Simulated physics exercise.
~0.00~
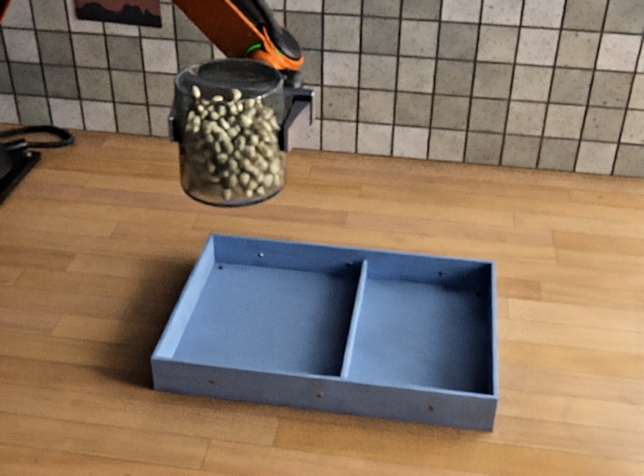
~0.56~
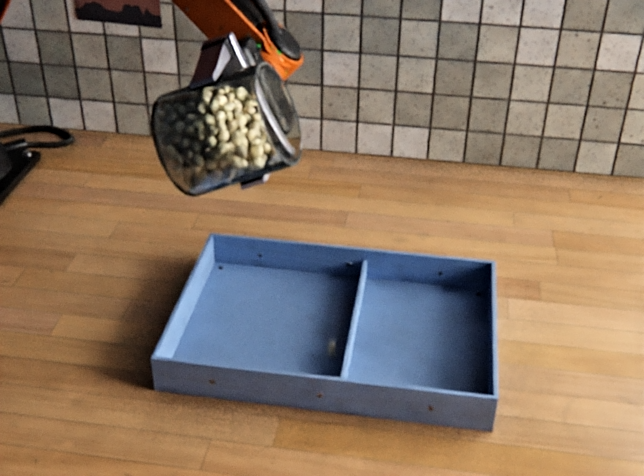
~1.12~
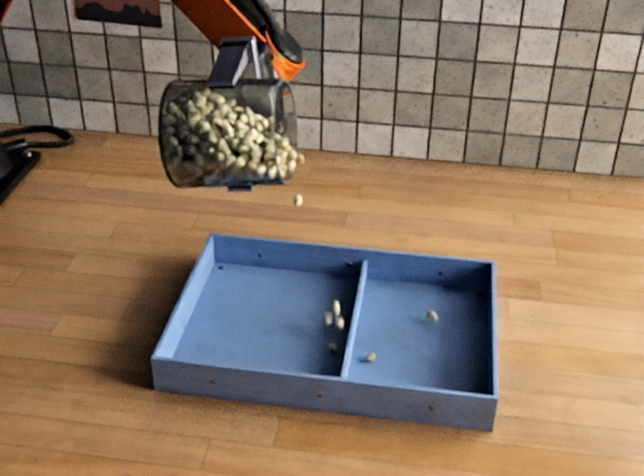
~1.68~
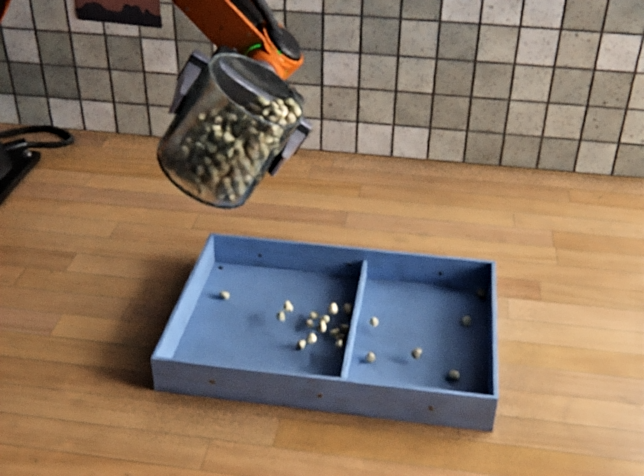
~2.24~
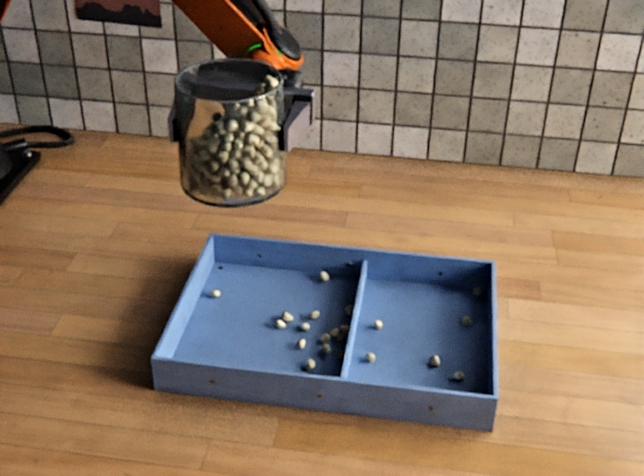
In this clip, a robotic arm tips a clear cup of pale beans onto its side above a blue divided tray, spilling a small portion into both compartments, then turns the cup upright again with most of the beans still inside and the spilled ones scattered below.
